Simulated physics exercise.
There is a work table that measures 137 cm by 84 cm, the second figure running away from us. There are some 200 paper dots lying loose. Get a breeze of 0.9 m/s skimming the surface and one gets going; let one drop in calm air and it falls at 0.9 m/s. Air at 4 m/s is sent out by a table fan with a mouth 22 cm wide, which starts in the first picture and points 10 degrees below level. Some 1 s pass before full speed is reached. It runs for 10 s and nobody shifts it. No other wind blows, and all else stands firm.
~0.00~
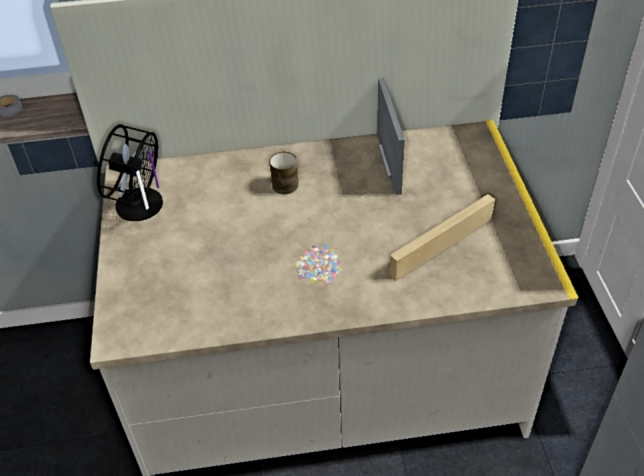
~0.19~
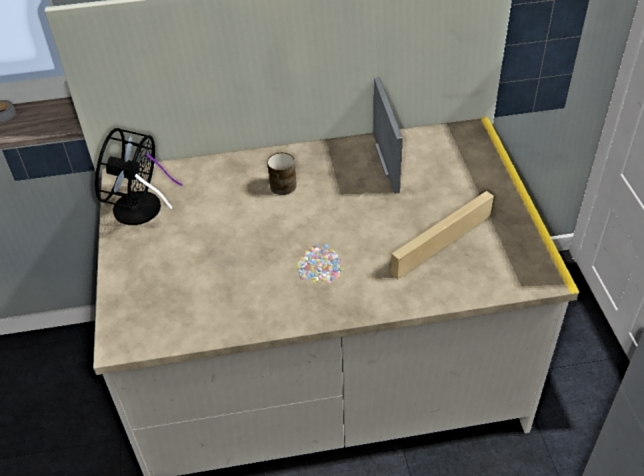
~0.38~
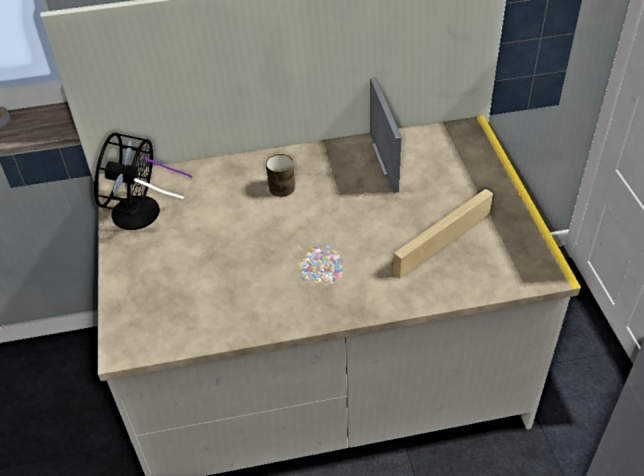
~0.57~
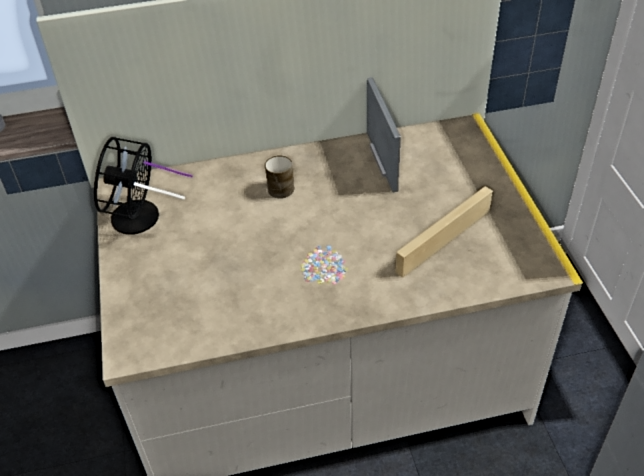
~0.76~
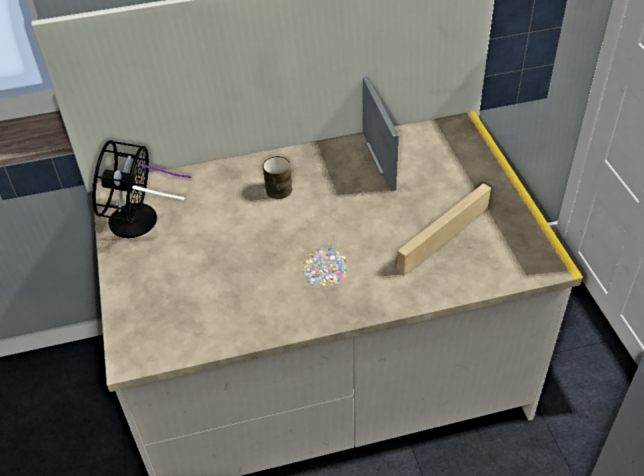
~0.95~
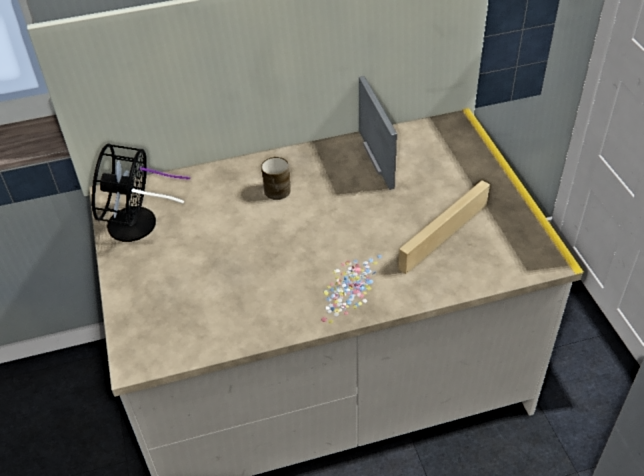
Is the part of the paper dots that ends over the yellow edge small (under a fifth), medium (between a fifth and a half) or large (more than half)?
Small.
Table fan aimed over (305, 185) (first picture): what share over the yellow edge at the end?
0 %.
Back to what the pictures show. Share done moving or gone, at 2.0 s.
Some 100 per cent.
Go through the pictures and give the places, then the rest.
In the first frame, the middle of the paper dots is near (318, 265), none has stirred yet and the mouth of the table fan is at (129, 165).
In the second frame, the middle of the paper dots is near (319, 265), none has stirred yet and the yellow edge is centred on (528, 195).
In the third frame, the middle of the paper dots is near (321, 266), none has stirred yet, the top of a mug is at (280, 163) and the top of a board is at (445, 222).
In the fourth frame, the middle of the paper dots is near (324, 266) and none has stirred yet.
In the fifth frame, the middle of the paper dots is near (325, 266) and about 1 % have left their places.
In the sixth frame, the middle of the paper dots is near (351, 286), the farthest in sight from the table fan is at (365, 301) and all have left their places.
After 2.0 s, 0 % are over the yellow edge; 100 % have settled or left.
After 3.2 s, 0 % are over the yellow edge; 100 % have settled or left.
After 5.5 s, 0 % are over the yellow edge; 100 % have settled or left.
After 10.0 s, at the end, 0 % are over the yellow edge.
